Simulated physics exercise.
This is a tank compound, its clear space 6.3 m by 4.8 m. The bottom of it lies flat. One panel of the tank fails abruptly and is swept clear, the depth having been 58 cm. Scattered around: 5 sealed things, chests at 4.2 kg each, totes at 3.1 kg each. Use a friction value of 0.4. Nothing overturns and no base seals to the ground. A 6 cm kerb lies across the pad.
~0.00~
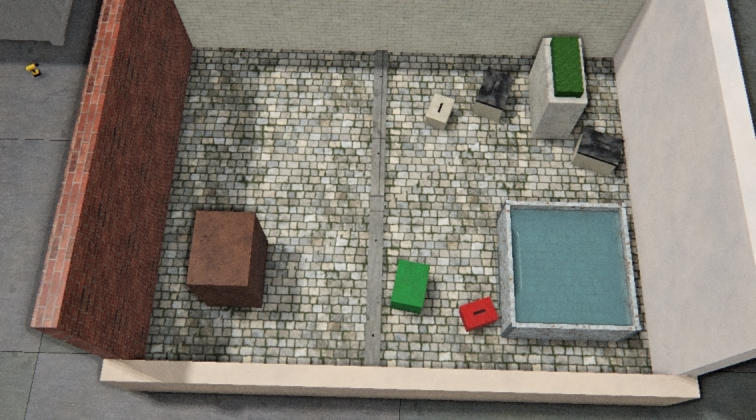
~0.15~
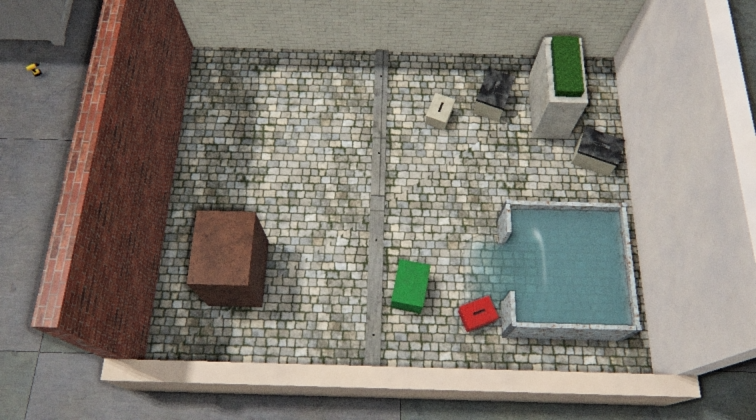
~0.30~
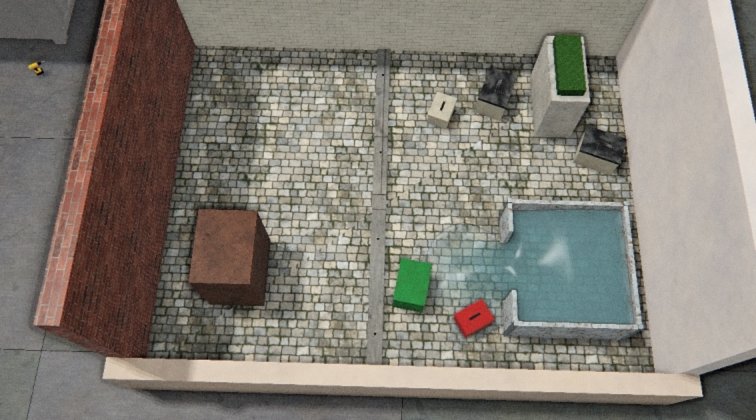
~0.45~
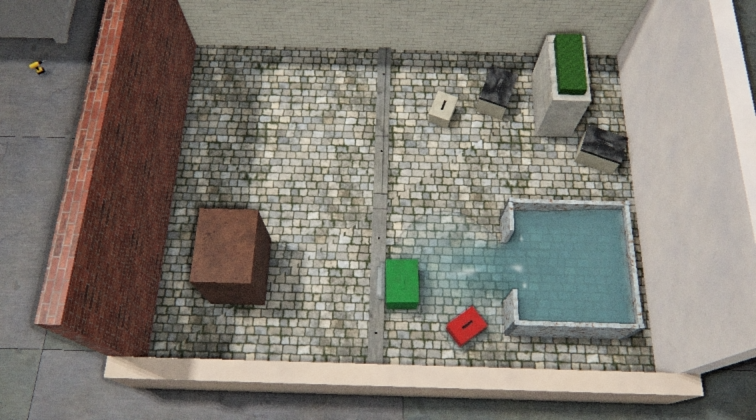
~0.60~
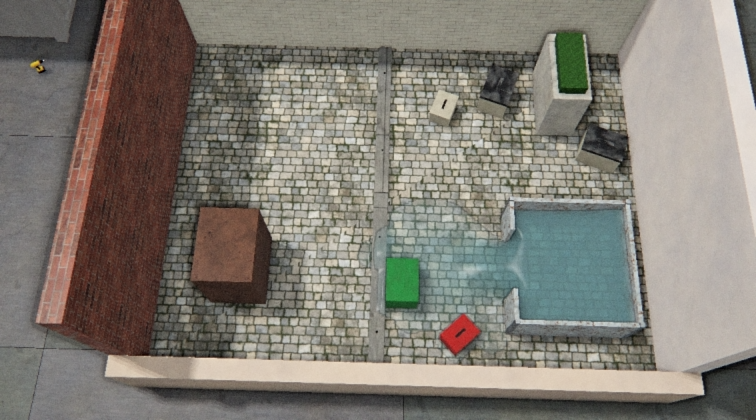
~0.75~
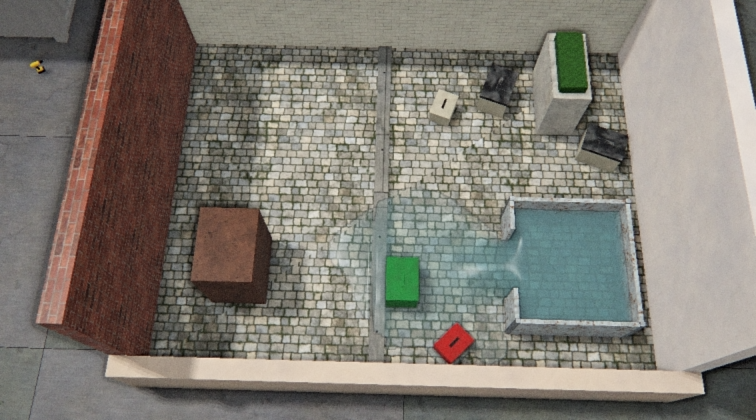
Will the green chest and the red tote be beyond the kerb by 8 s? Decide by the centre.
Outcome: Green chest goes beyond the kerb; red tote never gets over.
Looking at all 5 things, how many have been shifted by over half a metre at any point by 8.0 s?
3 in all.
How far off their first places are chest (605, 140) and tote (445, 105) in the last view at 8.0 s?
The first is 0 cm from its start, the second 80 cm.
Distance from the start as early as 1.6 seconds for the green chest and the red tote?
I'd say about 120 and 60 centimetres.
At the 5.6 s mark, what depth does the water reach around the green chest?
Roughly 5 cm at that moment.
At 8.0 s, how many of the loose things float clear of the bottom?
Answer: 4.
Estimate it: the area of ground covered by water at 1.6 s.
I'd put it close to 13 m2.
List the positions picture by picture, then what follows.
The first picture shows the green chest at (411, 283) rests on the ground; the red tote at (479, 312) rests on the ground; water covers 2.1 m2; 0 of 5 have shifted.
The second picture shows the green chest at (411, 283) rests on the ground; the red tote at (479, 312) rests on the ground; 2.5 m2 under water; 0 of 5 have shifted.
The third picture shows the green chest at (413, 282), on the bottom; the red tote at (475, 317) rests on the ground, 11 cm from its start; 3.1 m2 under water; 1 of 5 have shifted.
The fourth picture shows the green chest at (402, 281) rests on the ground, 14 cm from its start; the red tote at (467, 325) rests on the ground, 27 cm from its start; 3.8 m2 under water; 2 of 5 have shifted.
The fifth picture shows the green chest at (403, 279) rests on the ground, 15 cm from its start; the red tote at (460, 333), on the bottom, 42 cm from its start; 4.7 m2 under water; 2 of 5 have shifted.
The sixth picture shows the green chest at (402, 278), on the bottom, 15 cm from its start; the red tote at (454, 342), on the bottom, 56 cm from its start; 5.7 m2 under water; 2 of 5 have shifted.
After 1.6 s the green chest is near (315, 291), 1.2 m from its start, afloat; the red tote is near (449, 350), 0.7 m from its start, aground; 1 of 5 are over the mark; 1 afloat.
After 3.6 s the green chest is near (168, 300), 3.0 m from its start, afloat; the red tote is near (443, 337), 0.6 m from its start, afloat; 1 of 5 are over the mark; 2 afloat.
After 5.6 s the green chest is near (208, 136), 3.4 m from its start, afloat; the red tote is near (412, 329), 0.9 m from its start, afloat; 1 of 5 are over the mark; 2 afloat.
After 8.0 s the green chest is near (327, 58), 3.4 m from its start, afloat; the red tote is near (520, 351), 0.7 m from its start, afloat; 1 of 5 are over the mark; 4 afloat.
